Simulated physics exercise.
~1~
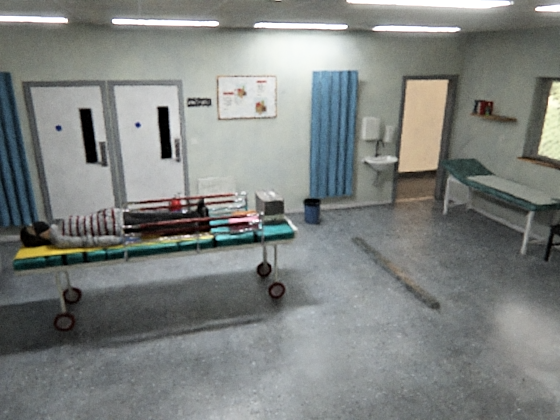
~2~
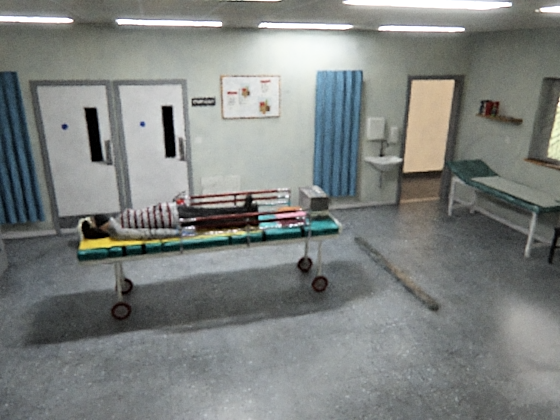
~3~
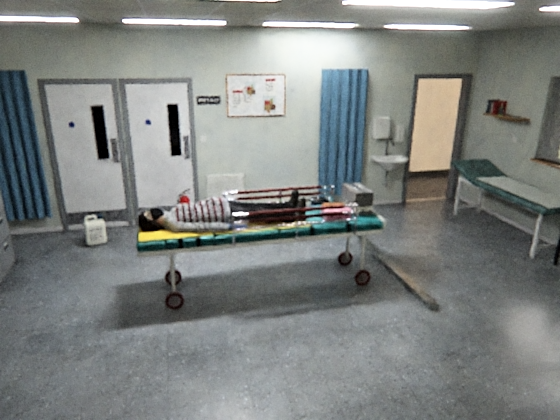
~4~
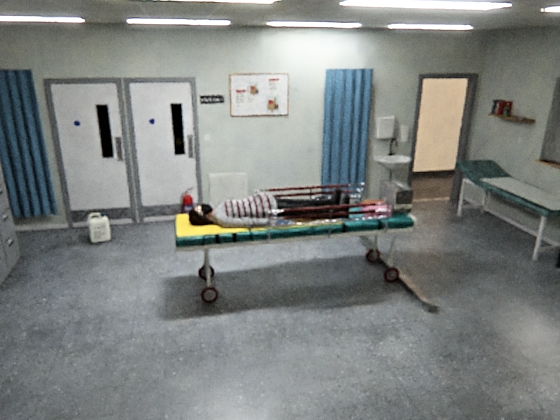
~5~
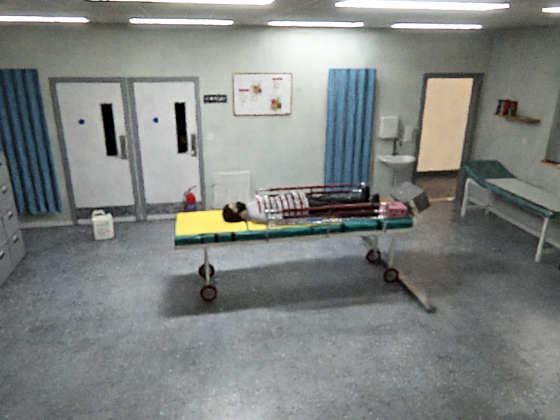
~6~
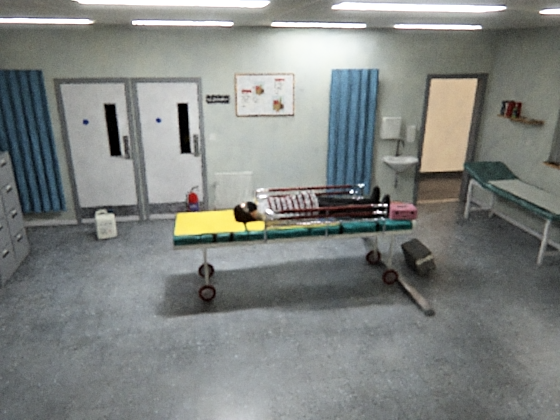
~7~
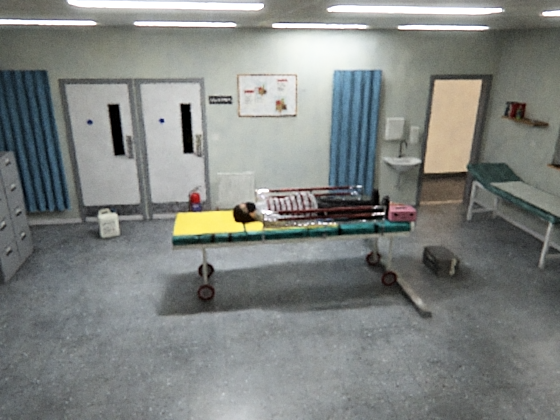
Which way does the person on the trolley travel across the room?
The person travels to the right, riding along with the trolley and then sliding a little further right after it stops.
